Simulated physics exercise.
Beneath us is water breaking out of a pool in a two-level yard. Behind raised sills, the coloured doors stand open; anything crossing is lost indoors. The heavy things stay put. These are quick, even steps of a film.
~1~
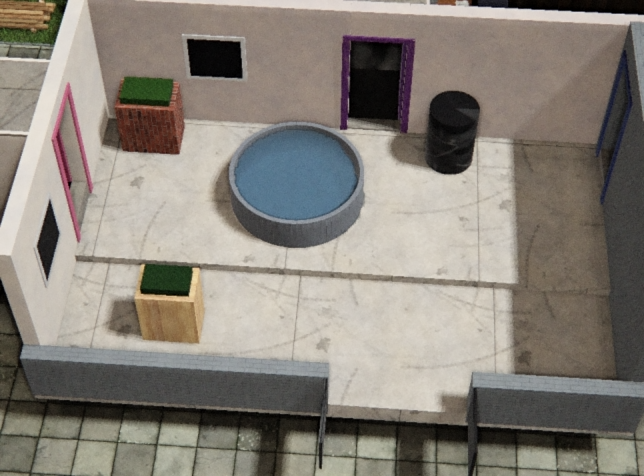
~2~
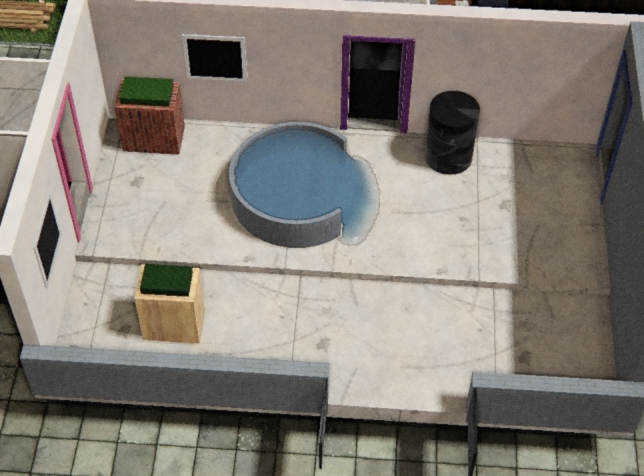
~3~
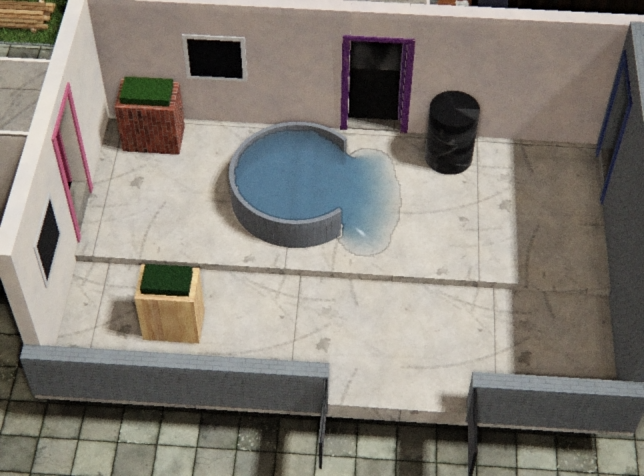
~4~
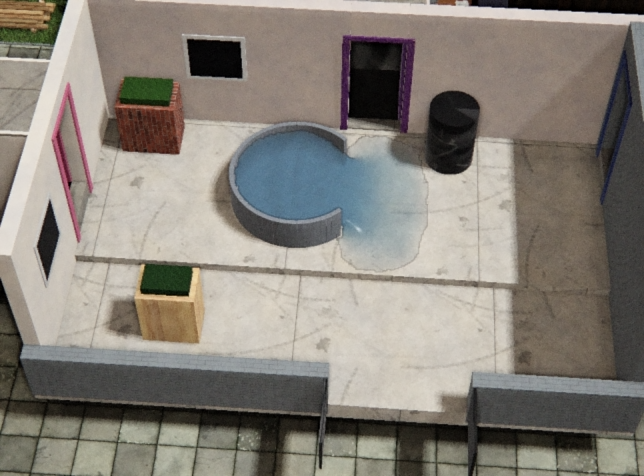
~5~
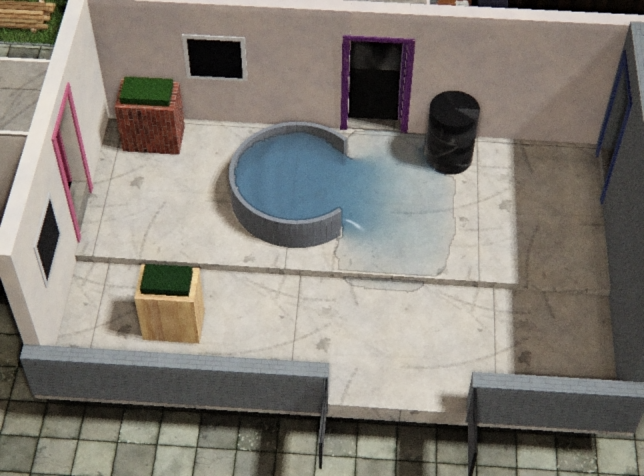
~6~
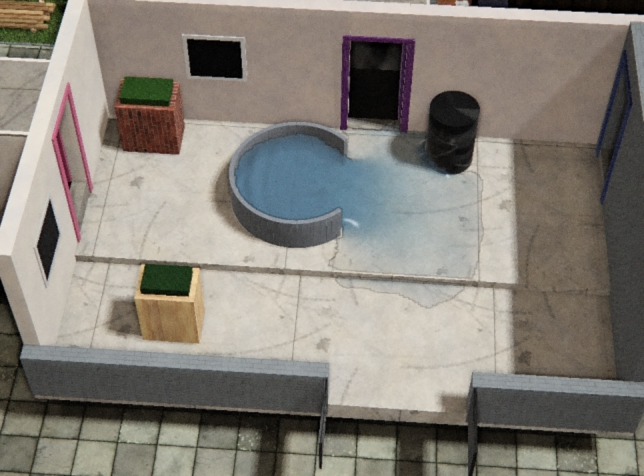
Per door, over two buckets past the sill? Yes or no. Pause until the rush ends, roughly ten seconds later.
Purple door yes, pink door no, blue door no.
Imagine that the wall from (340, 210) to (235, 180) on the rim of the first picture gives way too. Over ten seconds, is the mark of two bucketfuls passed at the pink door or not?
In short: Pink door falls short.
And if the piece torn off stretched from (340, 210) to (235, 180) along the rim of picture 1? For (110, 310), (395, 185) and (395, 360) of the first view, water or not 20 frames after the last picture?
Taken one by one: Sodden, then unaffected, then sodden.
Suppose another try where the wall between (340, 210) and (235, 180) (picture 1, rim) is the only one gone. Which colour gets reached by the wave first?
I'd say the pink door.
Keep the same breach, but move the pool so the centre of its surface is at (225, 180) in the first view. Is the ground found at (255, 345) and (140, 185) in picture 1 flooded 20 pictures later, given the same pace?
Bone-dry, bone-dry.
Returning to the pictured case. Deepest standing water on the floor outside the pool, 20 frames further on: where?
My best guess is roughly (617, 388).
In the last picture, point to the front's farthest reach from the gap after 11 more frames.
The wet edge reaches furthest near (615, 367).
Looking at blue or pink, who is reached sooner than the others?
Answer: The blue one.
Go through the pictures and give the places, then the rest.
Still water in the round pool at (297, 174), in the first picture.
The front is at (344, 240), out from the gap at (359, 191), in the second picture.
The front is at (374, 251), out from the gap at (359, 193), in the third picture.
Water pours out at (359, 194) and has run to (400, 262), in the fourth picture.
Water pours out at (359, 195) and has run to (423, 276), in the fifth picture.
Water pours out at (359, 194) and has run to (466, 275), in the sixth picture.
A moment on, water covers 30 % of the floor; the purple door under two buckets in, the pink door not reached, the blue door not reached.
Next, water covers 45 % of the floor; the purple door under two buckets in, the pink door not reached, the blue door wet at the sill, nothing in.
Then, water covers 50 % of the floor; the purple door over two buckets in, the pink door not reached, the blue door wet at the sill, nothing in.
Later, water covers 60 % of the floor; the purple door over two buckets in, the pink door not reached, the blue door wet at the sill, nothing in.
In the end, water covers 80 % of the floor; the purple door over two buckets in, the pink door not reached, the blue door wet at the sill, nothing in.
